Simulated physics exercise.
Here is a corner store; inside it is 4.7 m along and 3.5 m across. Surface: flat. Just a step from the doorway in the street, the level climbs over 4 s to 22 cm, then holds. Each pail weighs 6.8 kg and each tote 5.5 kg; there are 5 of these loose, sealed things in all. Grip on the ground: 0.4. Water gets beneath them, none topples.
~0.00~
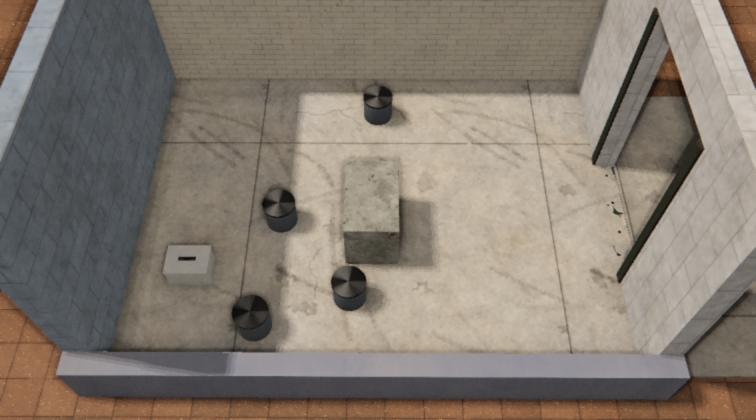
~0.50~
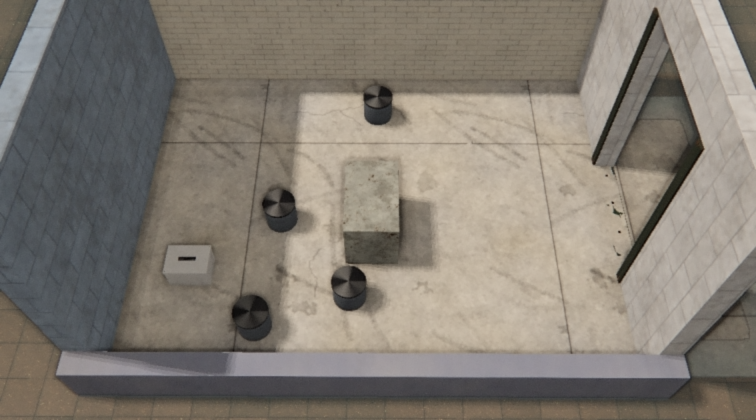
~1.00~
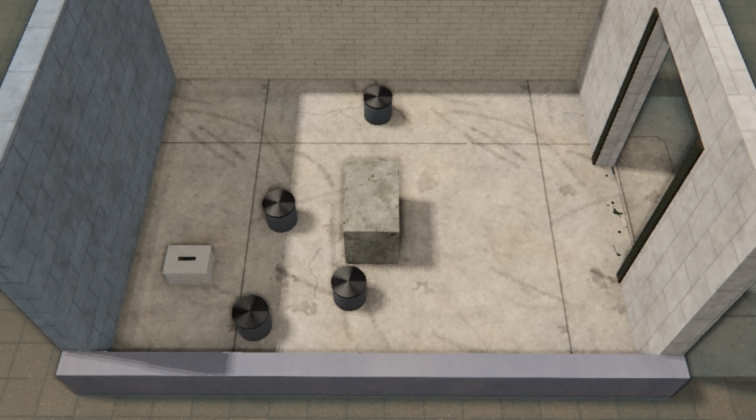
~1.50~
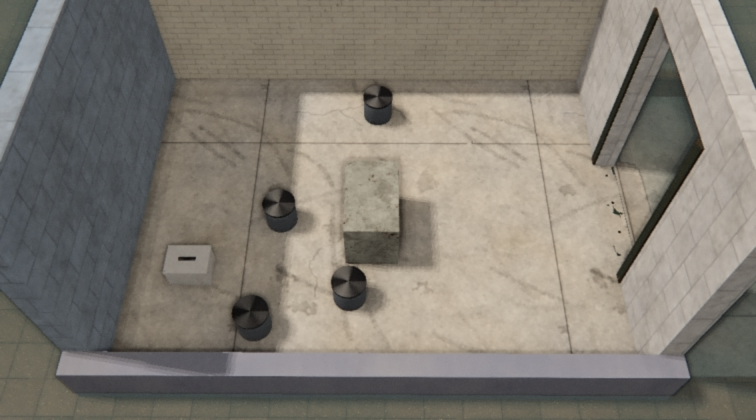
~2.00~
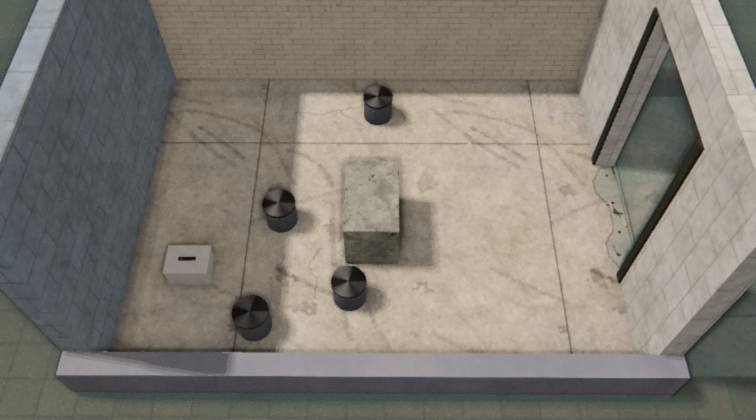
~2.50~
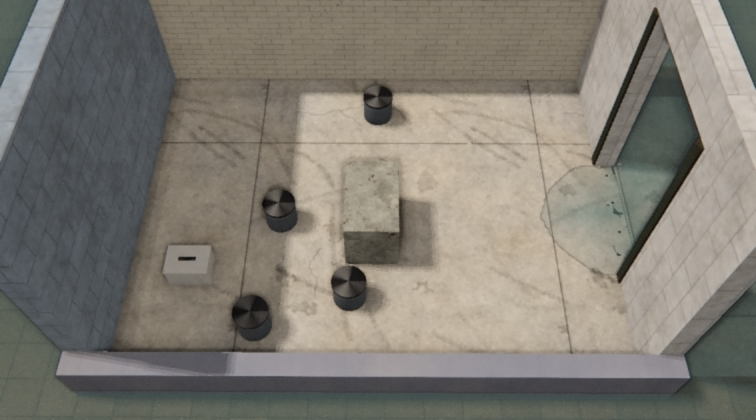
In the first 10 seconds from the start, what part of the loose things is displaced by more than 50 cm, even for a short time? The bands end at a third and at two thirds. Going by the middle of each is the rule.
I bet the count comes out medium.
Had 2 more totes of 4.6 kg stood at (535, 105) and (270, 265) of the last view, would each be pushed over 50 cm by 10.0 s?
Note: Item 1 stays inside the limit; item 2 stays inside the limit.
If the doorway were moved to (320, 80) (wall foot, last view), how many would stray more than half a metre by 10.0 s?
Then it comes to 4 of them.
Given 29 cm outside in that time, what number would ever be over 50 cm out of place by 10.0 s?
With that change, 4 of them.
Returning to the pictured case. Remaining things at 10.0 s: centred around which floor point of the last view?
(238, 249).
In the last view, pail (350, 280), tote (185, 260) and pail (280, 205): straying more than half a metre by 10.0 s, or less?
Same order as the question: Smaller, smaller, smaller.
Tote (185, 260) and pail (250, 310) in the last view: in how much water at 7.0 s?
Some 1 cm at the first, some 4 cm at the second.
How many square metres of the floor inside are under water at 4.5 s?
About 7.0 m2.
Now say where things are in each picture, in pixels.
In the first picture, a pail at (250, 311) rests on the ground; a pail at (279, 203), on the bottom; water covers 0.0 m2; 0 of 5 have shifted.
In the second picture, a pail at (250, 311), on the bottom; a pail at (279, 203) rests on the ground; 0.0 m2 under water; 0 of 5 have shifted.
In the third picture, a pail at (250, 311), on the bottom; a pail at (279, 203), on the bottom; 0.0 m2 under water; 0 of 5 have shifted.
In the fourth picture, a pail at (250, 311), on the bottom; a pail at (279, 203), on the bottom; water covers 0.0 m2; 0 of 5 have shifted.
In the fifth picture, a pail at (250, 311), on the bottom; a pail at (279, 203), on the bottom; water covers 0.0 m2; 0 of 5 have shifted.
In the sixth picture, a pail at (250, 311) rests on the ground; a pail at (279, 203), on the bottom; water covers 0.6 m2; 0 of 5 have shifted.
After 3.5 s 0 of 5 are over 50 cm from their spots; 0 afloat.
After 4.5 s 0 of 5 are over 50 cm from their spots; 0 afloat.
After 7.0 s 1 of 5 are over 50 cm from their spots; 0 afloat.
After 10.0 s 2 of 5 are over 50 cm from their spots, and 2 have been at some point; 3 afloat.
